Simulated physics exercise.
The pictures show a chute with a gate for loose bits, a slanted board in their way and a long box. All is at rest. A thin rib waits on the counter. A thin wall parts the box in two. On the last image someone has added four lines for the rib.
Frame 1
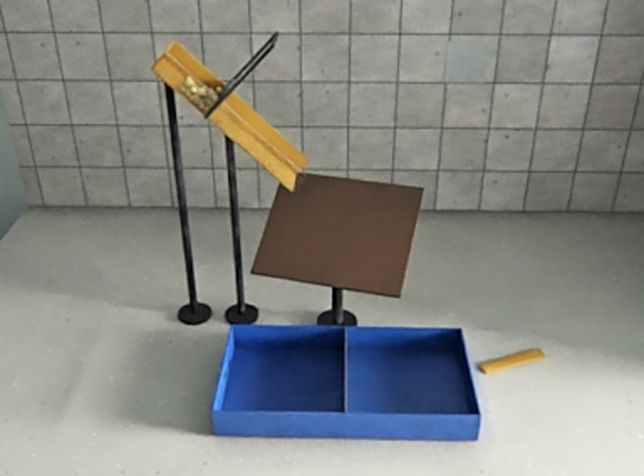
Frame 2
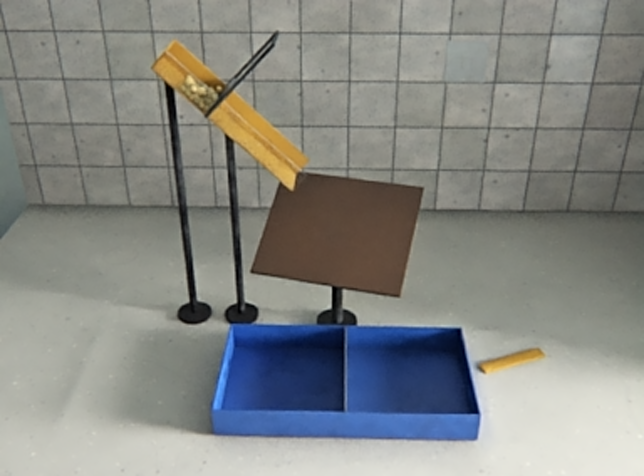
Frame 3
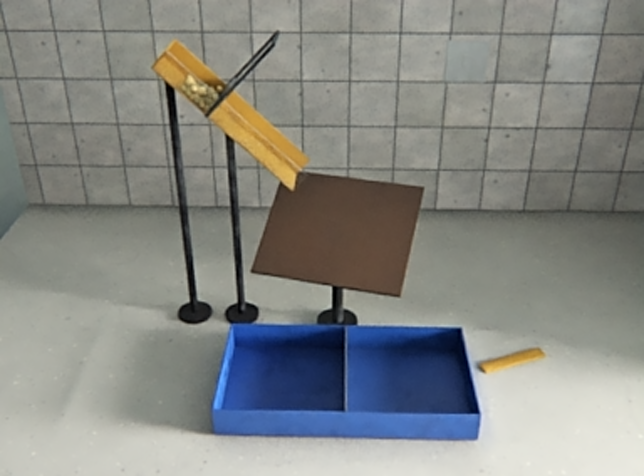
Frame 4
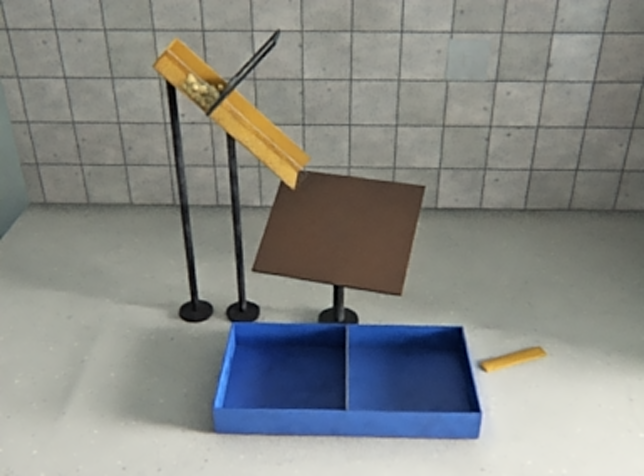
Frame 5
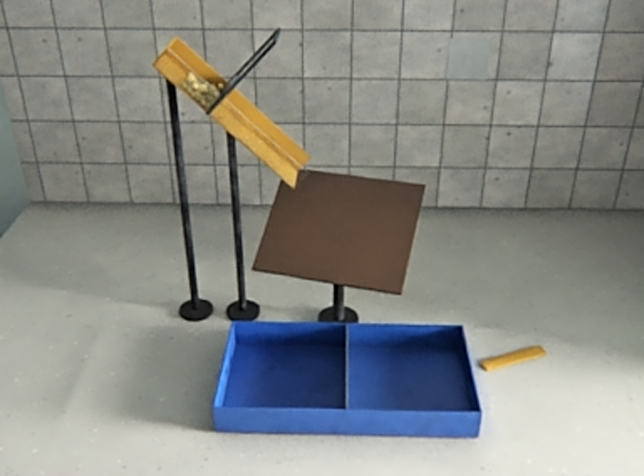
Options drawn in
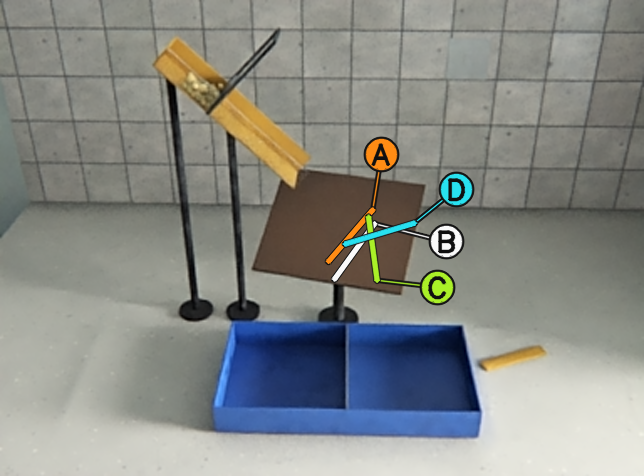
On a grey counter by a tiled wall, small pale bits resting behind a chute's gate above a slanted board and divided blue box, nothing moving.
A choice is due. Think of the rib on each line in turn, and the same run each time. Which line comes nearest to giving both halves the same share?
It is C.
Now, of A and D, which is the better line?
It is D.
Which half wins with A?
Left.
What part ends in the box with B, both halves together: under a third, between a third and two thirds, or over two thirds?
Line B gives over two thirds.
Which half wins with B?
Left.
On the marked copy, line A from (372, 209) to (328, 261); line B from (374, 223) to (334, 279); line C from (368, 216) to (377, 280); line D from (414, 223) to (345, 243).
Choosing A, of what is caught, nearly all in the left half, a stray few in the right.
Choosing B, of what is caught, nearly all in the left half, a small part in the right.
Choosing C, of what is caught, about a third in the left half, about two thirds in the right.
Choosing D, of what is caught, most in the left half, a small part in the right.
